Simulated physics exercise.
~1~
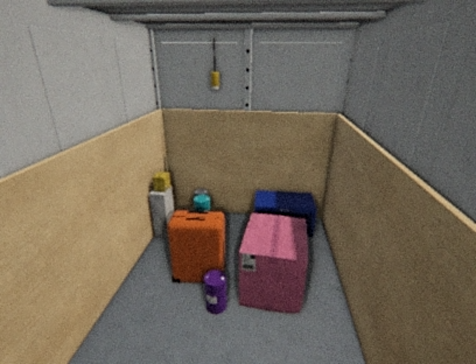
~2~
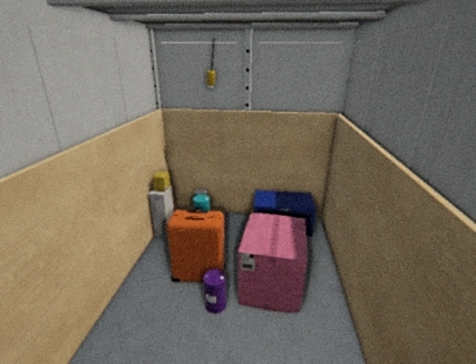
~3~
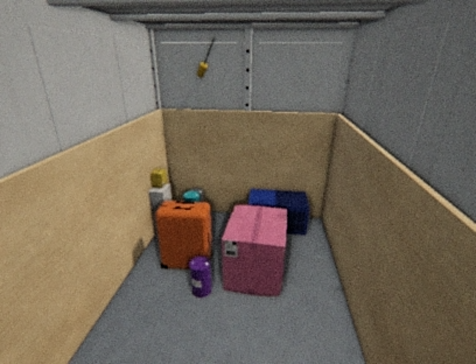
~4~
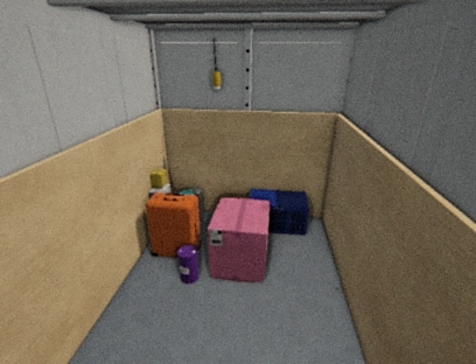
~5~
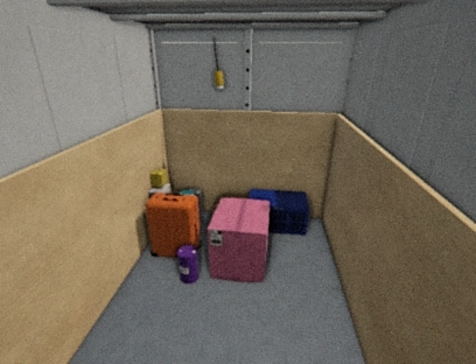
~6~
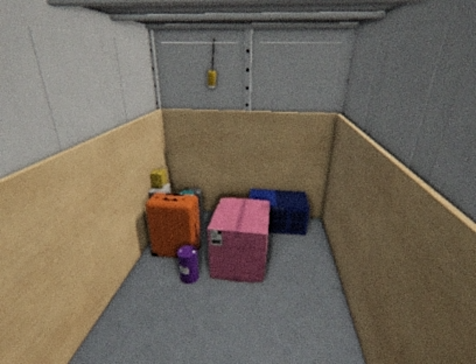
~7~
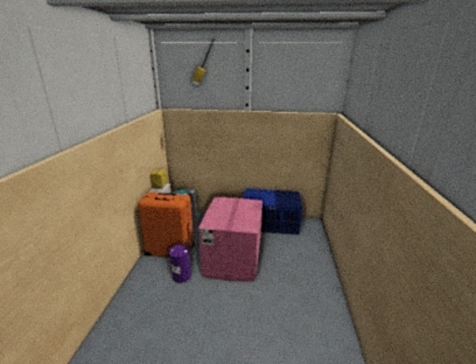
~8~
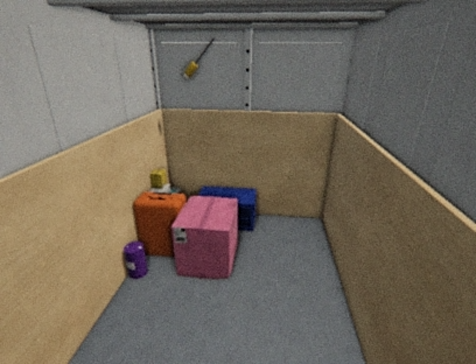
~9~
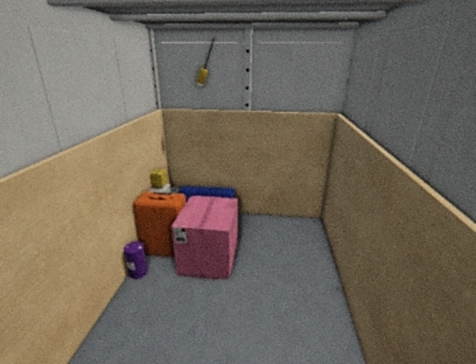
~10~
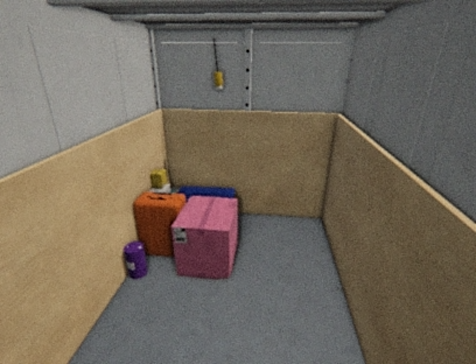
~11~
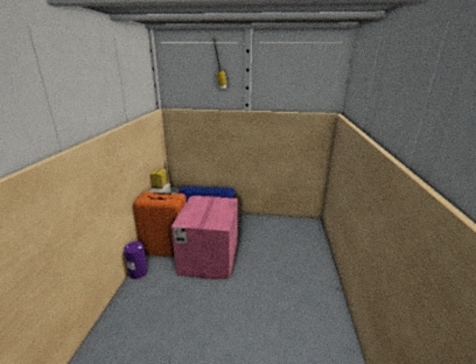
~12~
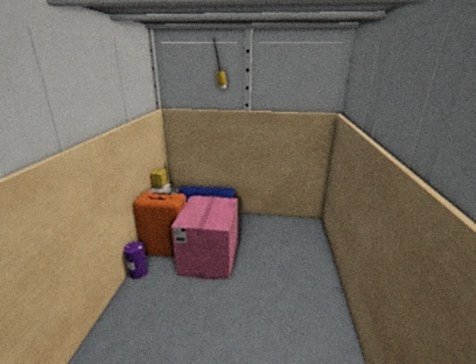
To begin with, an orange suitcase, a pink box and a purple canister stand in a van's load bay, with a blue chest, a turquoise canister and small white and yellow boxes behind them. The hanging yellow lamp swings left as the suitcase, pink box and purple canister slide forwards and left, while the chest and turquoise canister edge left. After a pause, the lamp swings left again and the load slides further that way. The chest ends partly behind the pink box, and the turquoise canister is lost from view. Finally, the visible luggage rests upright, bunched at the left.
